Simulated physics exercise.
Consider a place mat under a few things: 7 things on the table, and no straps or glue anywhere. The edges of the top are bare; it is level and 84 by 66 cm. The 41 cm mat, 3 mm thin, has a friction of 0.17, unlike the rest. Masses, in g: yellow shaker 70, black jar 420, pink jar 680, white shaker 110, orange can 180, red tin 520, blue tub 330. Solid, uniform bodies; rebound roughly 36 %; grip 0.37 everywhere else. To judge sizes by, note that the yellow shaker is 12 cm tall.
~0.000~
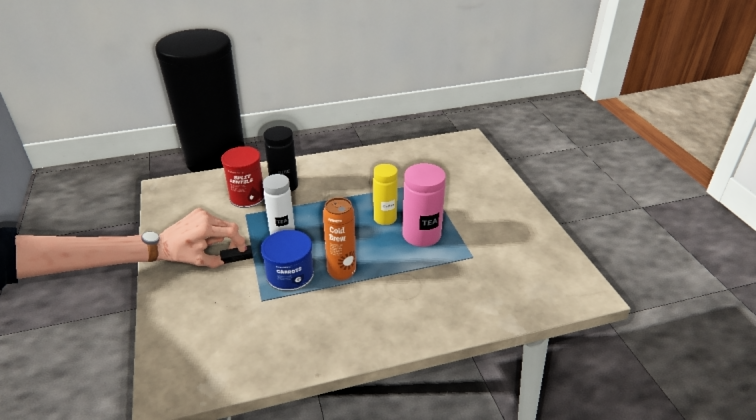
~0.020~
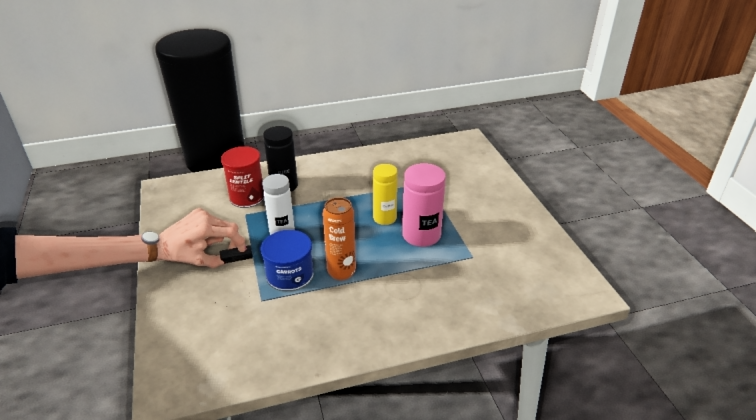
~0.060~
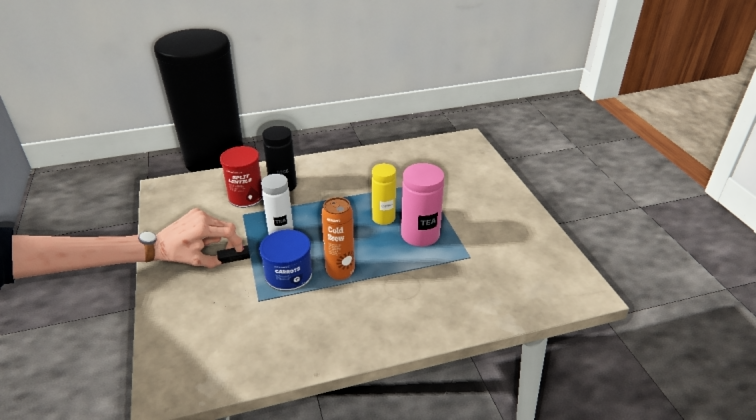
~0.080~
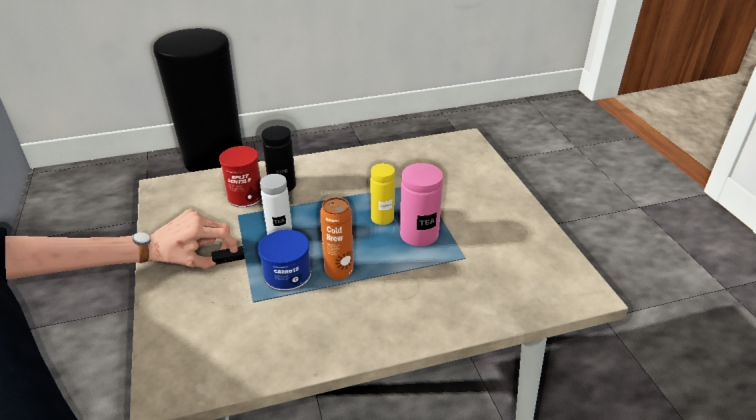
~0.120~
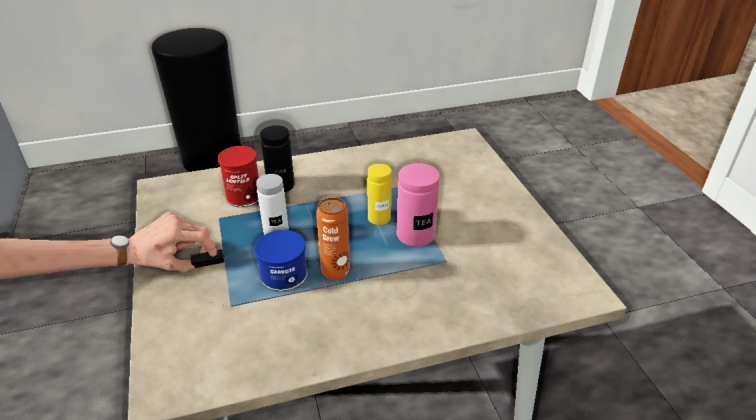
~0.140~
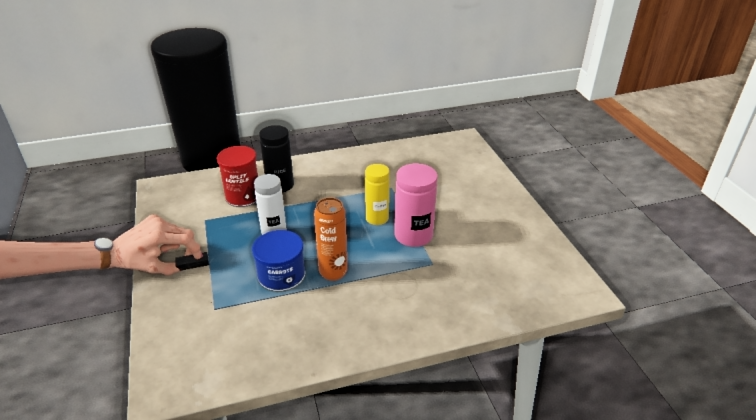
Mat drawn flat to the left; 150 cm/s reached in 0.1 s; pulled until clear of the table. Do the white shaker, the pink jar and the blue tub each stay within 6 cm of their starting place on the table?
Result: White shaker: Out of place; pink jar: In place; blue tub: Out of place.
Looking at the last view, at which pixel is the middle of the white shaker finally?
About (151, 248).
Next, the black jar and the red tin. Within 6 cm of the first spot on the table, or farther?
Here the black jar is left in place, and the red tin is left in place.
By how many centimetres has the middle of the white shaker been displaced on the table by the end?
I'd put it at about 25 centimetres.
Around 0.34 s, 38 cm of pull; white shaker shifted 8 cm near (237, 215); blue tub shifted 8 cm near (243, 268); pink jar shifted 2 cm near (409, 208).
Around 0.64 s, 82 cm of pull; white shaker at 59° to upright near (170, 233); blue tub shifted 18 cm near (184, 280); pink jar shifted 2 cm near (409, 208).
Finally (2.7 s), on their side or leaning hard on the table, white shaker and orange can; not toppled but over 6 cm from the start, blue tub; the other 4 still in place (within 6 cm). Final places as that camera would see them, white shaker near (151, 248), pink jar near (409, 208).
